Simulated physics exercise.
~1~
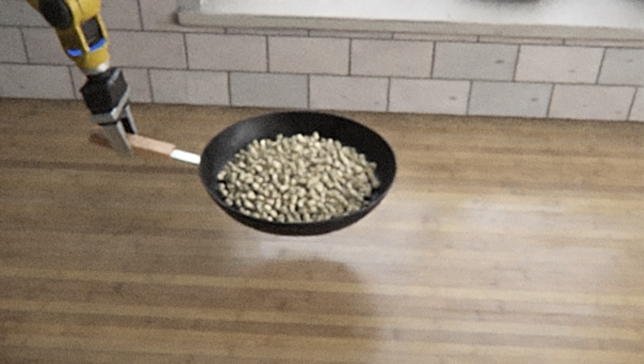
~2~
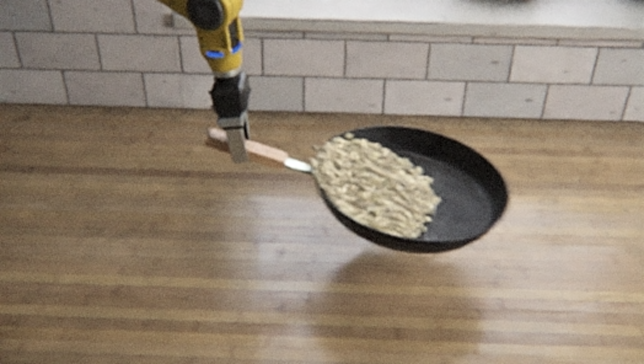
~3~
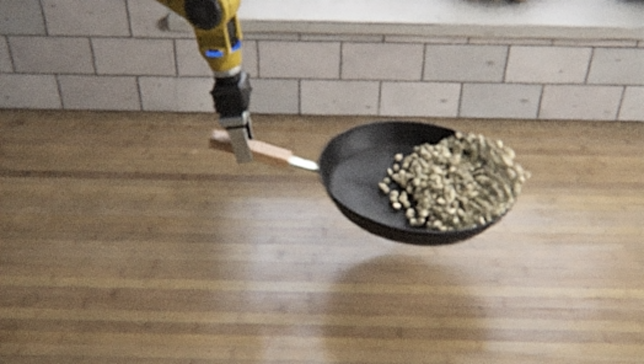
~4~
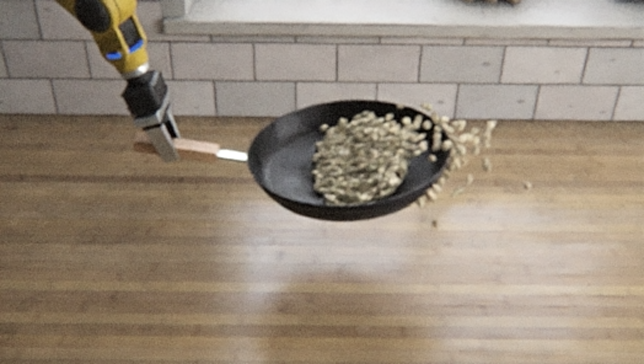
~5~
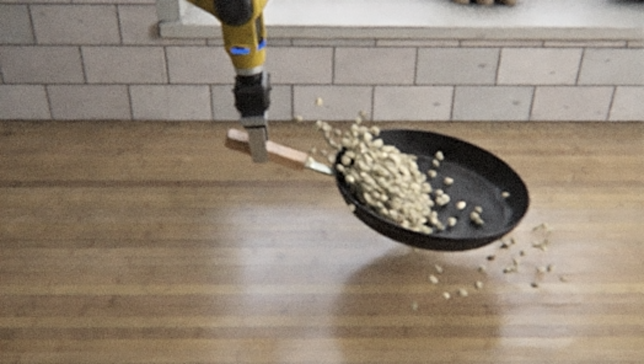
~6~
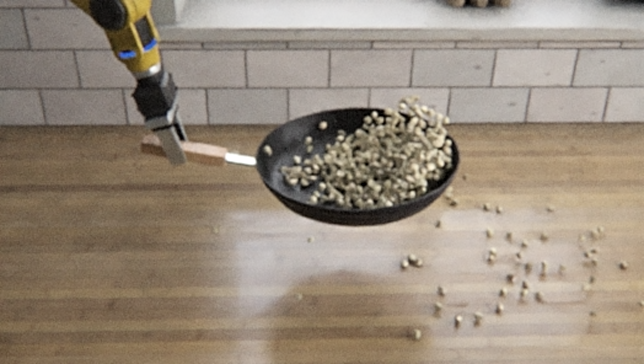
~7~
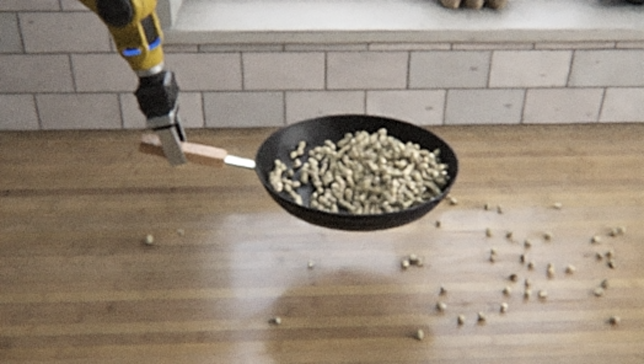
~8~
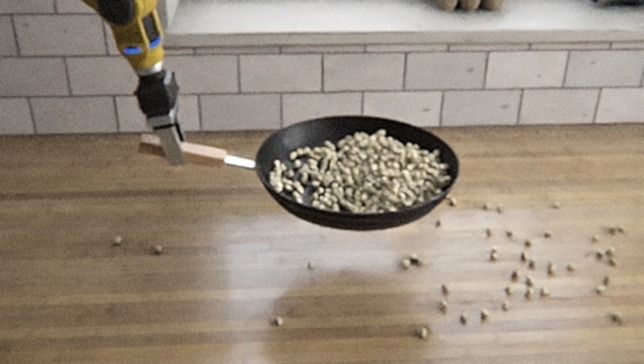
Above a wooden counter, a robot arm shakes a pan of beans, spilling some.
